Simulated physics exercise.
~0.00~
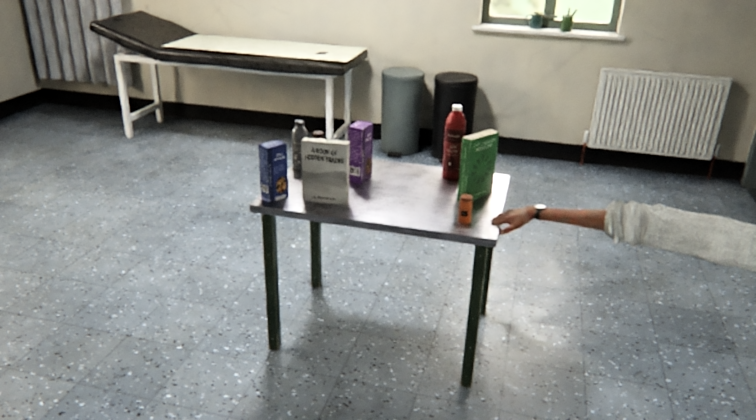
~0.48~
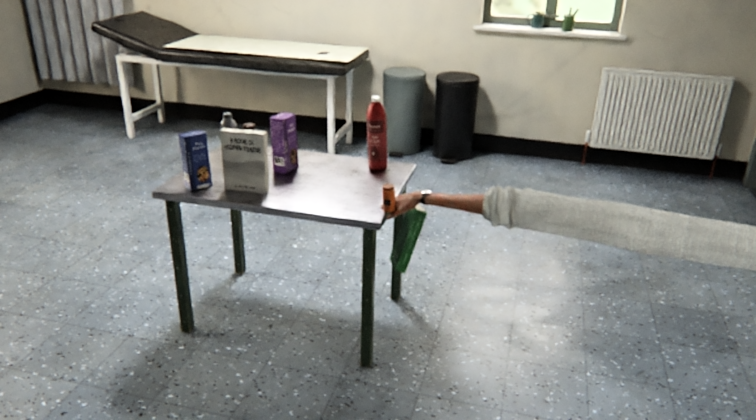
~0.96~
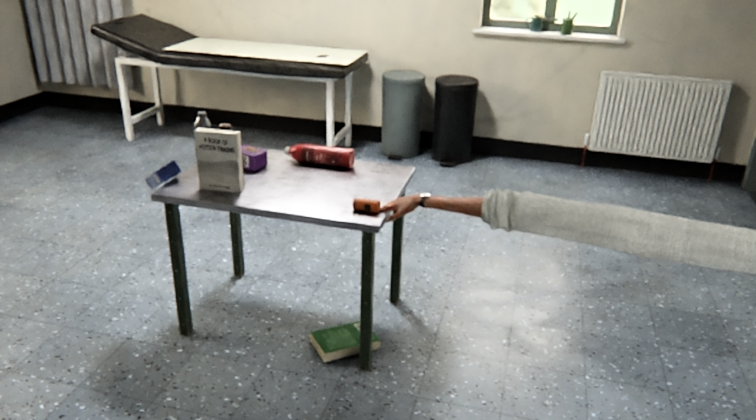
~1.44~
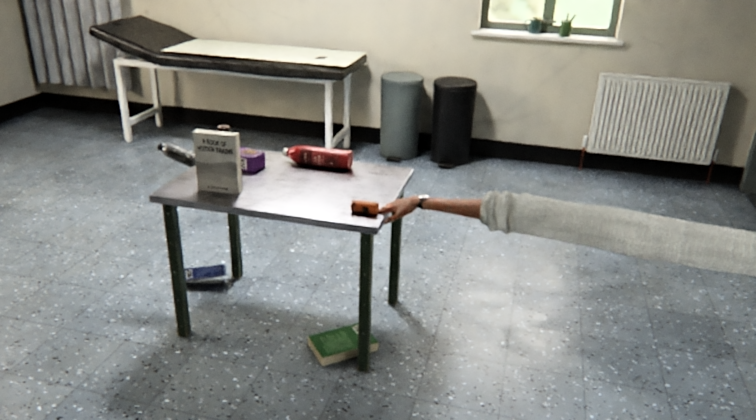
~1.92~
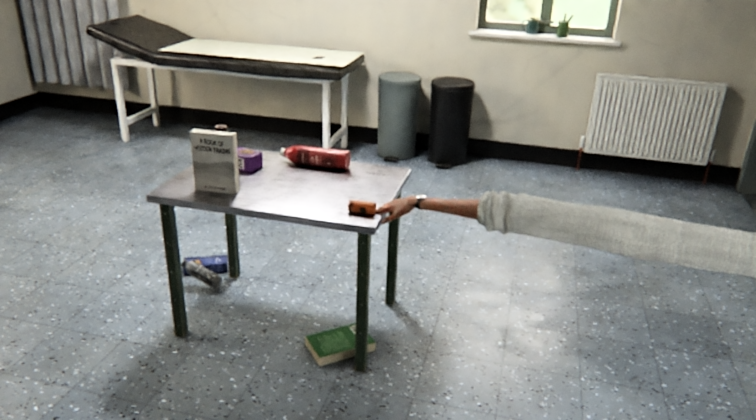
An arm reached in from the right and shoved a small table to the left, toppling several bottles and cartons as a green book, a blue carton and then a grey bottle fell to the floor, while the white book stayed standing on top.
